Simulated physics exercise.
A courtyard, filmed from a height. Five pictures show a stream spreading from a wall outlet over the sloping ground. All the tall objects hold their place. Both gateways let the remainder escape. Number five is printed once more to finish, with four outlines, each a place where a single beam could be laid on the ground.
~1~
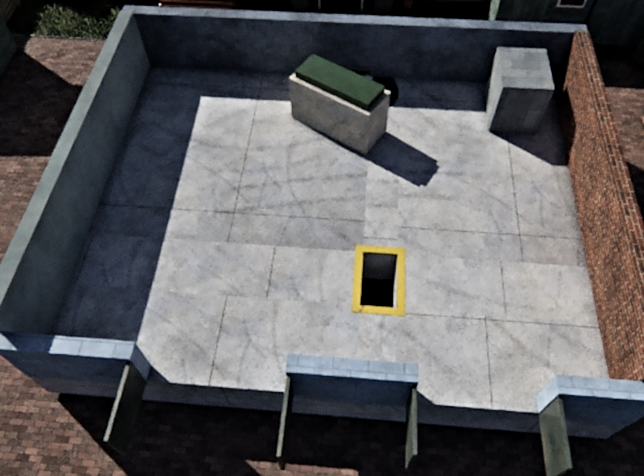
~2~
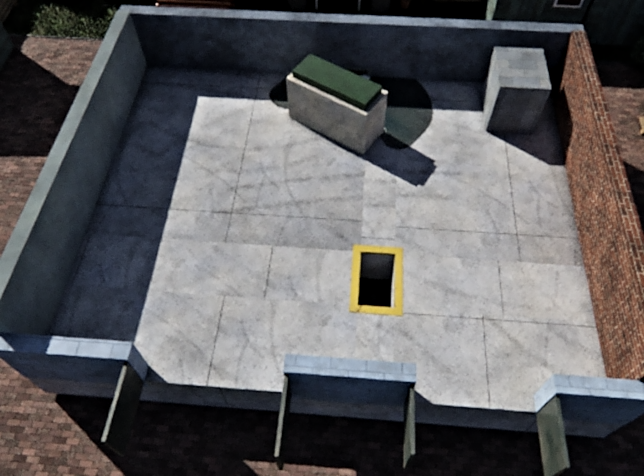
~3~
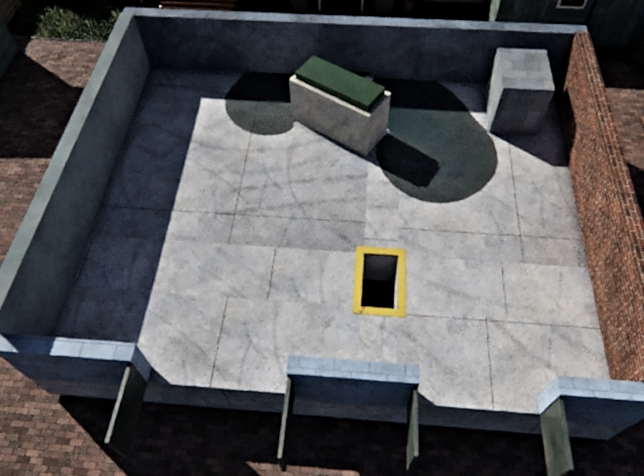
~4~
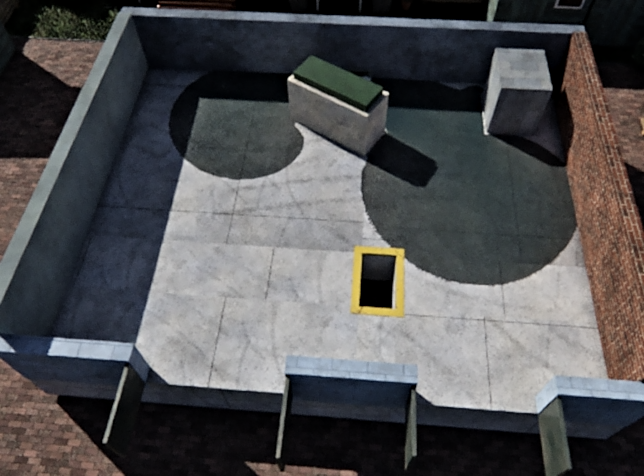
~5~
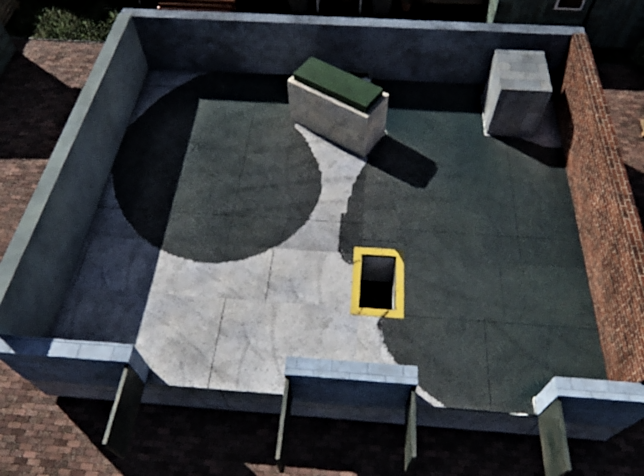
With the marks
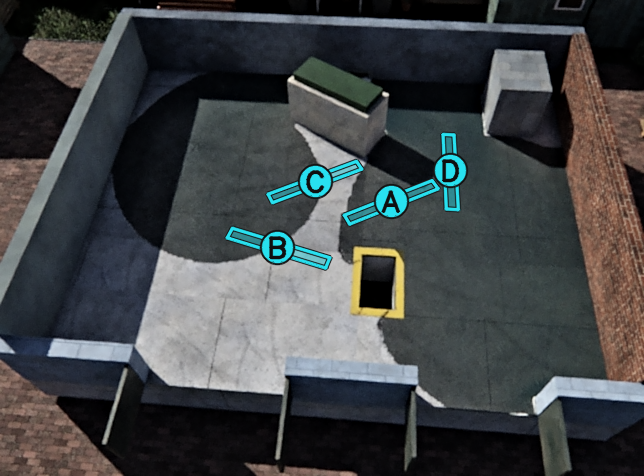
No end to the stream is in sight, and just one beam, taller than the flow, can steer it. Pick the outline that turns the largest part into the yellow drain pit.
It is D.
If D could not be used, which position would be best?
Here it is position B.
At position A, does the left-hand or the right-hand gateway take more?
The right gate.
On the marked copy, A from (346, 219) to (435, 184); B from (229, 233) to (327, 262); C from (270, 198) to (359, 165); D from (452, 209) to (448, 134).
For position A, about 5 % of the stream goes into the yellow drain pit, about 95 % out by the gates.
For position B, about 13 % of the stream goes into the yellow drain pit, about 87 % out by the gates.
For position C, about 7 % of the stream goes into the yellow drain pit, about 93 % out by the gates.
For position D, about 19 % of the stream goes into the yellow drain pit, about 80 % out by the gates.
